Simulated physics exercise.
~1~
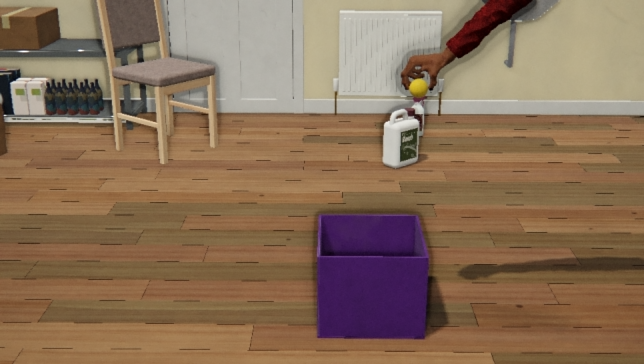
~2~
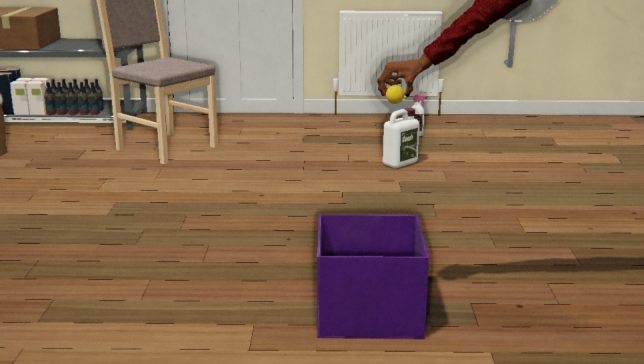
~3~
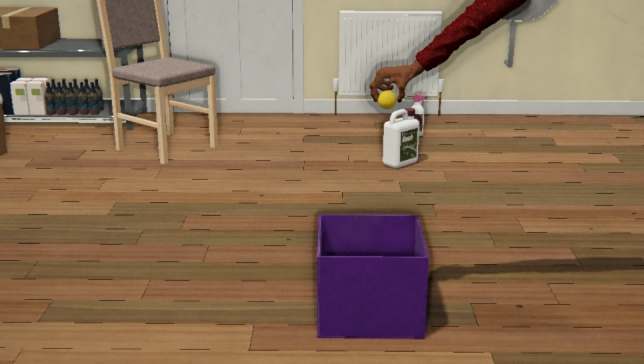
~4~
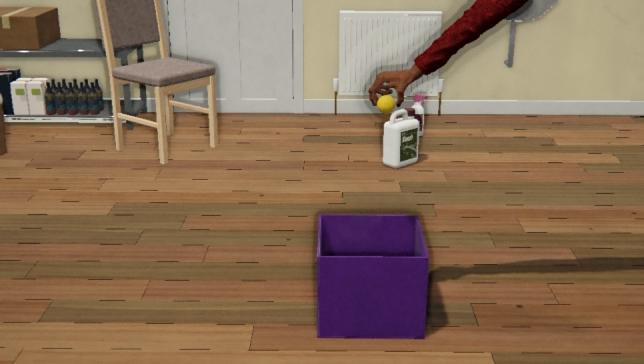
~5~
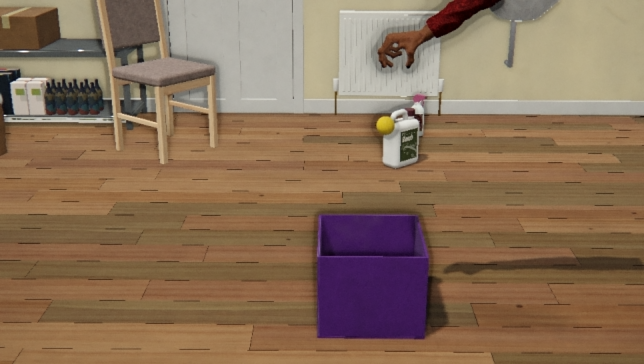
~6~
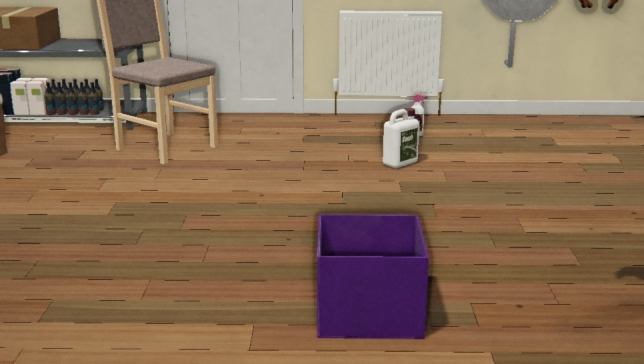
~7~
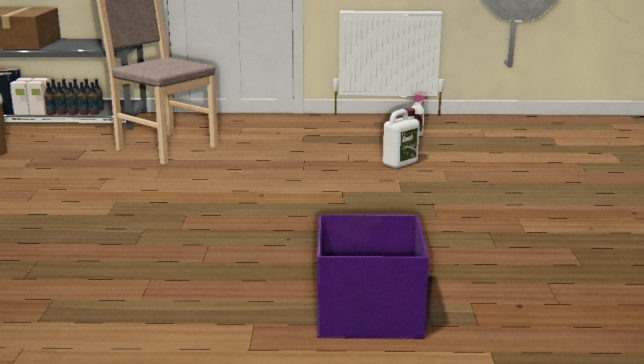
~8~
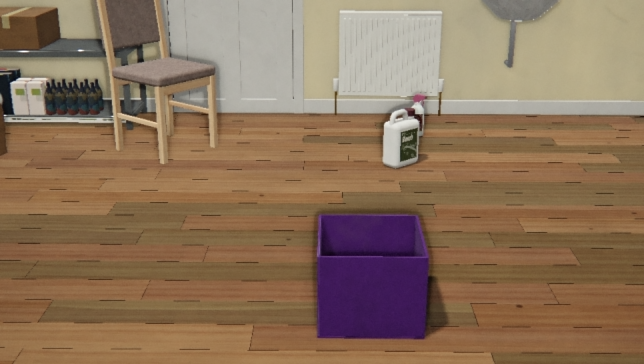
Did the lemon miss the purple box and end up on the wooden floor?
No, it landed inside the purple box. It was last seen falling above the box, and afterwards the floor around it stayed clear.
